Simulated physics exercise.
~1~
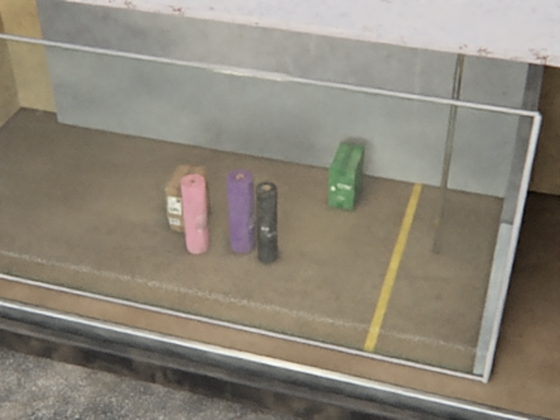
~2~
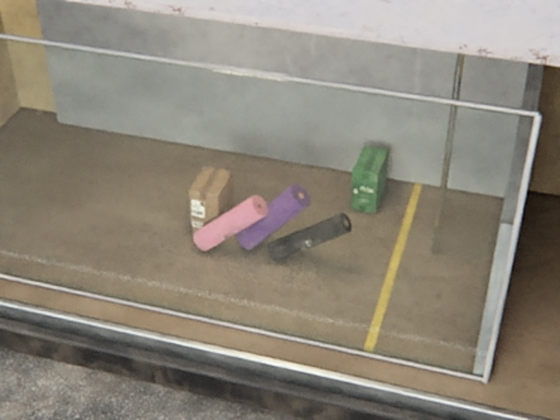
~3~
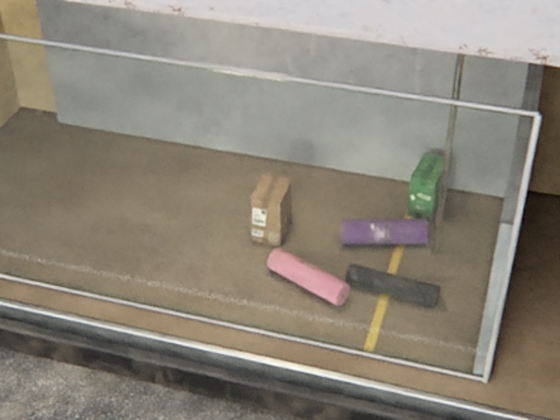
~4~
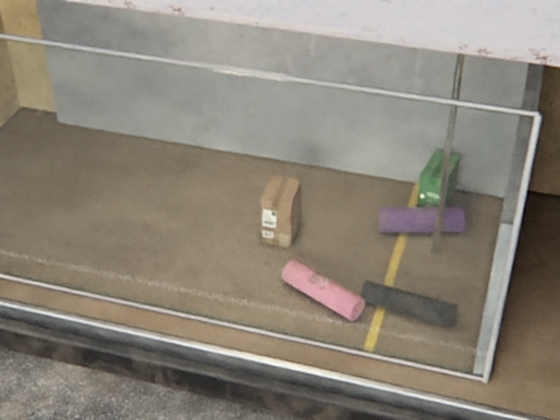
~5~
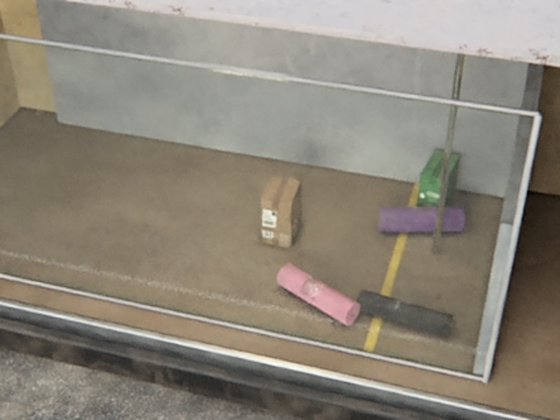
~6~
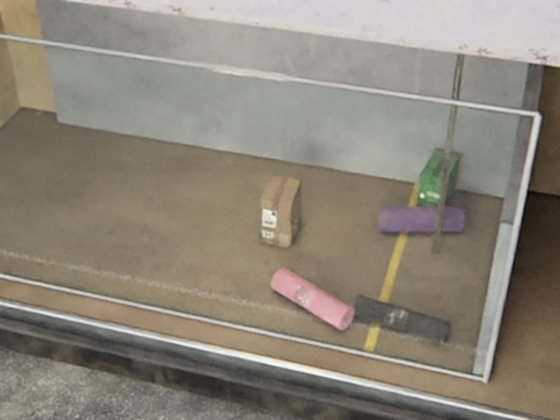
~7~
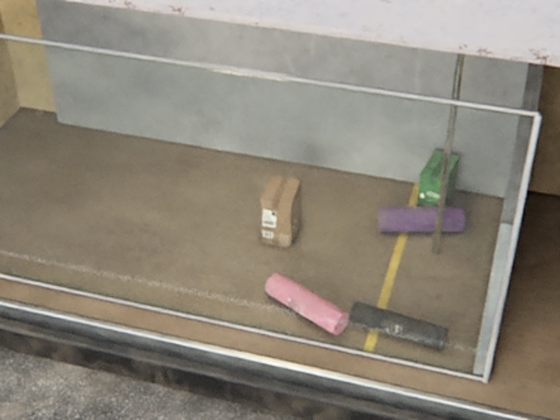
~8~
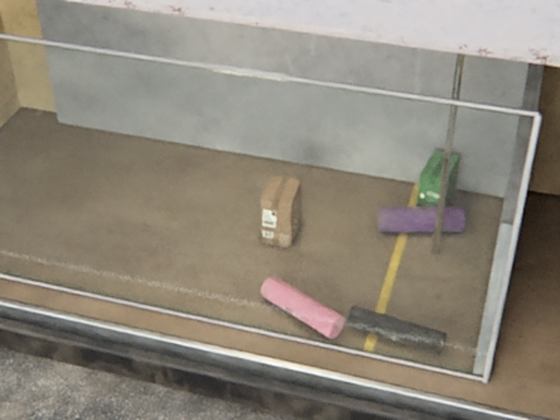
Three upright rolls, pink, purple and black, stand beside a brown pack and a green carton in a walled bay with a pole and a yellow line at the right, seen from above through a clear front. The rolls tip over to the right while the pack and carton slide that way upright. All carry on rightward, the rolls now lying flat, and the carton and purple roll cross the line. The pink roll then eases back left as the black one creeps toward the front. The pack stands short of the line, the carton upright beyond it, and the purple roll lies across it.
